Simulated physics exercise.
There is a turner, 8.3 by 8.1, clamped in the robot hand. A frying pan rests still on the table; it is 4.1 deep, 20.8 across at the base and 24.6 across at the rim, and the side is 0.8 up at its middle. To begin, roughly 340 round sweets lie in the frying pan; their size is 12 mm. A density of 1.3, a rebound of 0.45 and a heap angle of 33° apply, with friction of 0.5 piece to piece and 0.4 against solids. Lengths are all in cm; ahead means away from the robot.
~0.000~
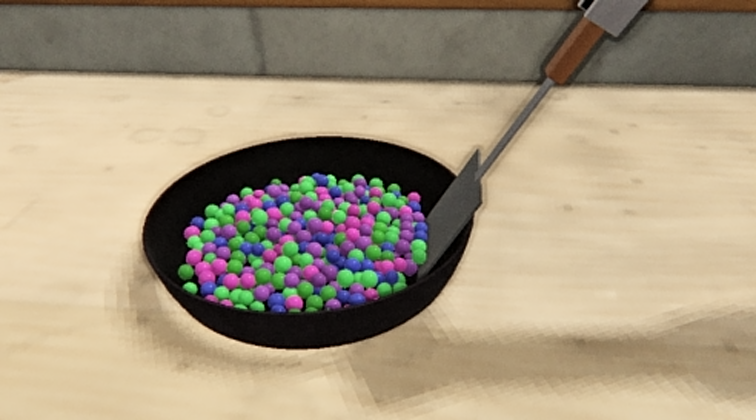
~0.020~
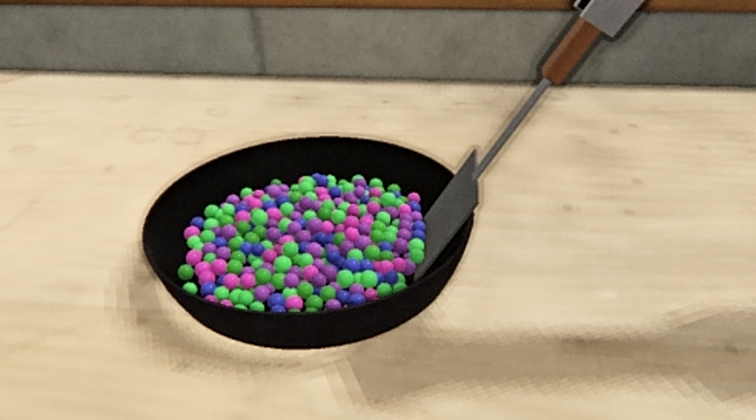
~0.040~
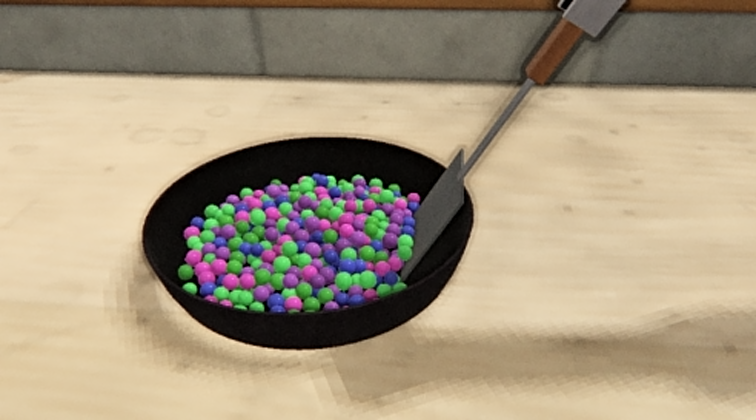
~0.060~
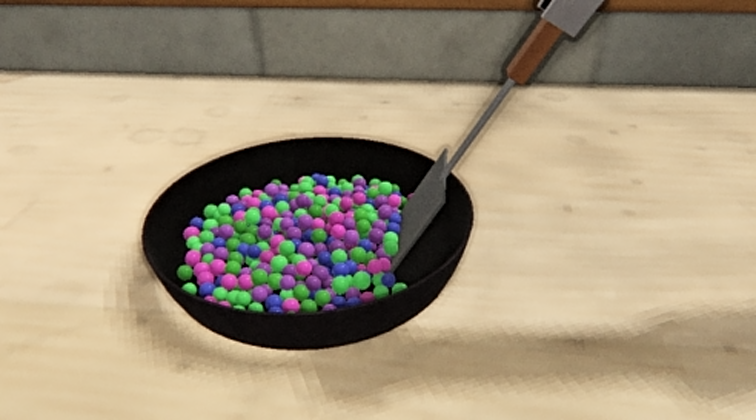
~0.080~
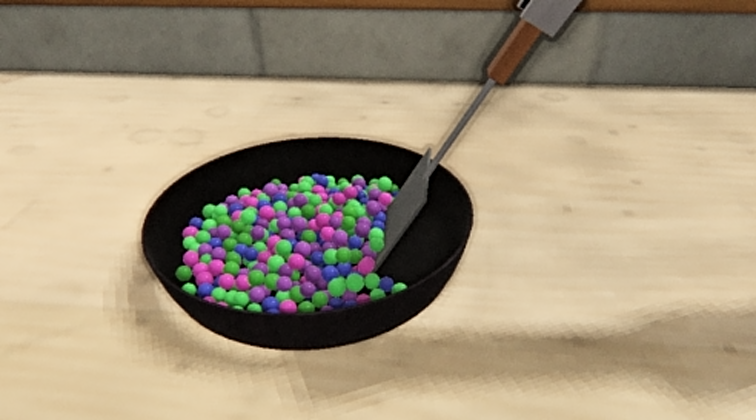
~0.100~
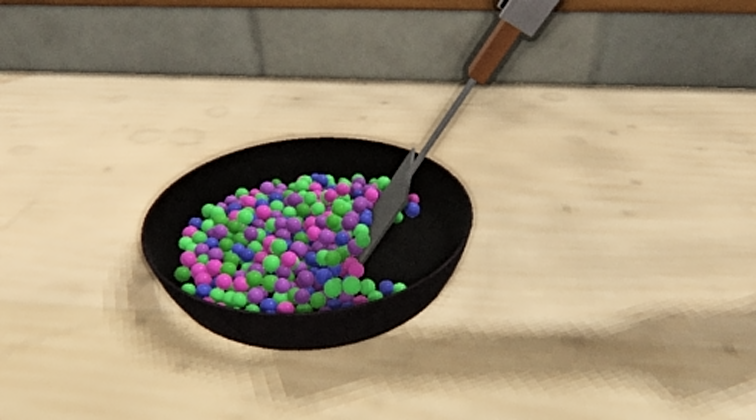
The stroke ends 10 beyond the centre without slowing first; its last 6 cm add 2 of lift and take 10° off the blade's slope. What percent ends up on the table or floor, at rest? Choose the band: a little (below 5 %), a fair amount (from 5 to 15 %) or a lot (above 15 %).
It is a lot, above 15 %.
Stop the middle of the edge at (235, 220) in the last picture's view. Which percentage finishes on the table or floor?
My guess is roughly 0 percent.
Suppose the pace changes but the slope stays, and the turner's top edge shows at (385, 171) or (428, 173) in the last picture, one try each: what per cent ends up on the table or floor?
First try around 25 %, second try around 15 %.
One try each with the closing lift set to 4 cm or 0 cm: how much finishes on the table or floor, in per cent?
You'd get some 20 per cent with the first setting and some 15 per cent with the second.
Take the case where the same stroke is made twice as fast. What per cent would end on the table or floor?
In that case, around 35 per cent would end on the table or floor.
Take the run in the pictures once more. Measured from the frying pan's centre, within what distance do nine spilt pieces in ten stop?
Around 30 centimetres from the centre.
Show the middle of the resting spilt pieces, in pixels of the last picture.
I'd place it close to (84, 244).
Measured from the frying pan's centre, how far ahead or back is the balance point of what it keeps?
Some 3.5 cm ahead of the centre.
After 0.18 s, sloping 60°, highest piece 5 above the table; 343 in the frying pan.
After 0.26 s, sloping 56°, highest piece 6 above the table; 343 in the frying pan.
After 0.50 s, sloping 50°, highest piece 10 above the table; 270 in the frying pan, 52 on the table or floor, 21 on the blade or in flight.
After 1.55 s, sloping 50°, highest piece 4 above the table; 269 in the frying pan, 74 on the table or floor.
In the end, 269 in the frying pan, 74 on the table or floor. That is 22 % on the table or floor.
